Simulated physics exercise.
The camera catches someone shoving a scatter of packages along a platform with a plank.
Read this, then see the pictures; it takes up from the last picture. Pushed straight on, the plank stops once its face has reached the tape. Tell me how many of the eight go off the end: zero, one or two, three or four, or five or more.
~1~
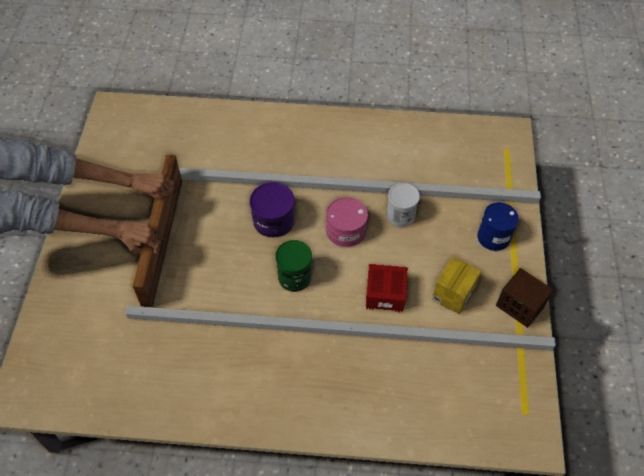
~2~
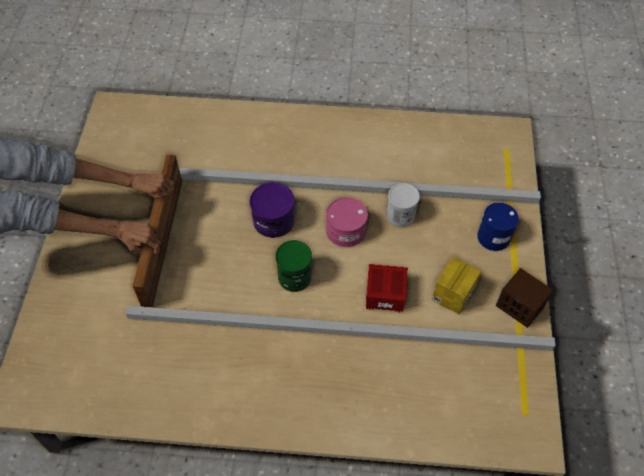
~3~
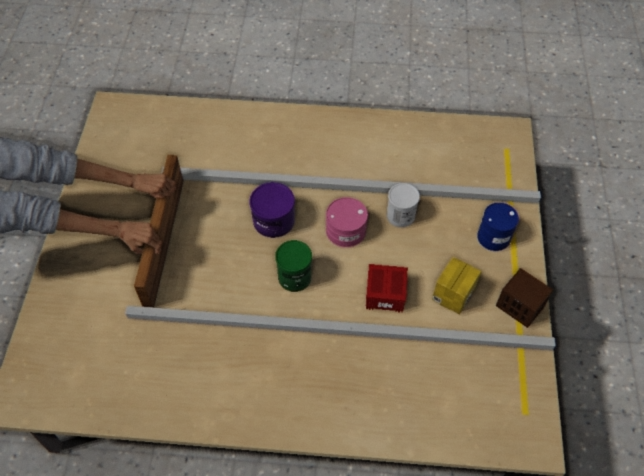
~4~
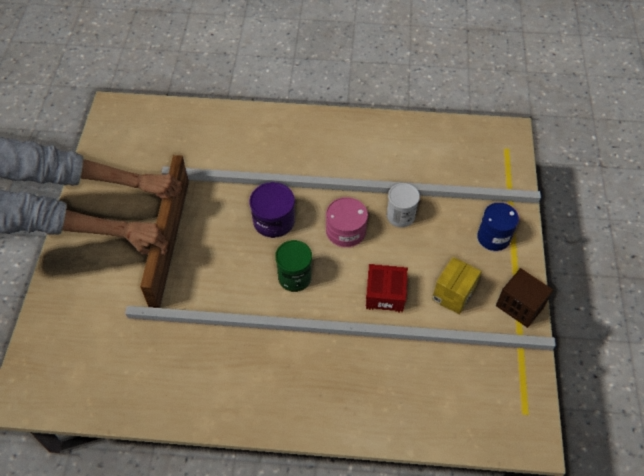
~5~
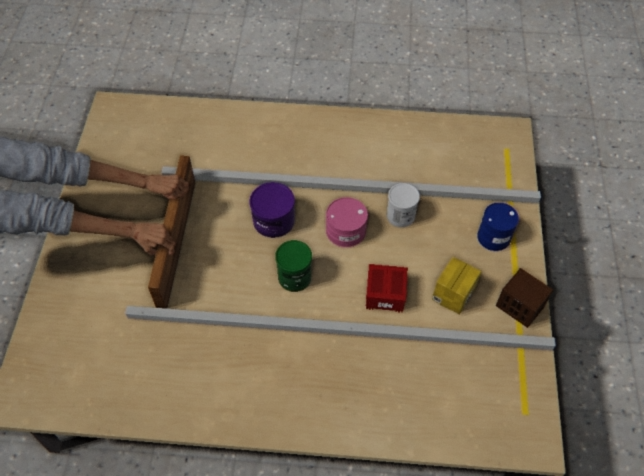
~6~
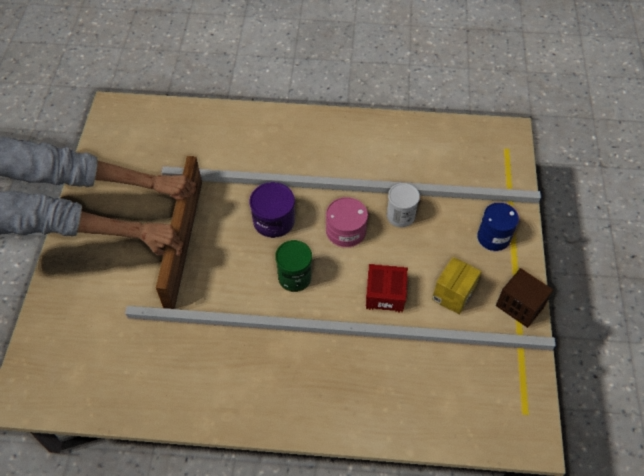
The answer is three or four.
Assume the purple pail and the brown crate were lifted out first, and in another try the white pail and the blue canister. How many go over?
That makes 2 fallen, then 3 fallen in the other try.
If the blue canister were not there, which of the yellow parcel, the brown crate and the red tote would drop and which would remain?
I'd say the yellow parcel gets knocked off, the brown crate gets knocked off and the red tote stays aboard.
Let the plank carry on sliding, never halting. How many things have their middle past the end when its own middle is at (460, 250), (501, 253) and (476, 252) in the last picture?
1, 4 and 1.
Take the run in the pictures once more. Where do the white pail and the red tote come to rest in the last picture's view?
Roughly (529, 205); the other one roughly (541, 317).
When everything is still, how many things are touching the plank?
Contact count: 4.
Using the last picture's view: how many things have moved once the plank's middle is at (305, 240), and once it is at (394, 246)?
3 and 6.
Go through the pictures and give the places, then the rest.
The first frame shows brown crate (524, 298); blue canister (498, 227); yellow parcel (456, 286); plank (159, 229); tape (515, 267).
The second frame shows blue canister (498, 227); purple pail (273, 211).
The third frame shows yellow parcel (456, 286); white pail (402, 206).
The fourth frame shows brown crate (524, 298); plank (166, 230).
The fifth frame shows blue canister (498, 227); green pail (294, 267).
The sixth frame shows brown crate (524, 298); blue canister (498, 227); yellow parcel (456, 286); plank (181, 231); tape (515, 267).
A little later, none off yet; brown crate at rest near (524, 298); blue canister at rest near (498, 227); yellow parcel at rest near (456, 286).
When it is over, the number that fall off is three or four; down, pink canister, yellow parcel, blue canister and brown crate.
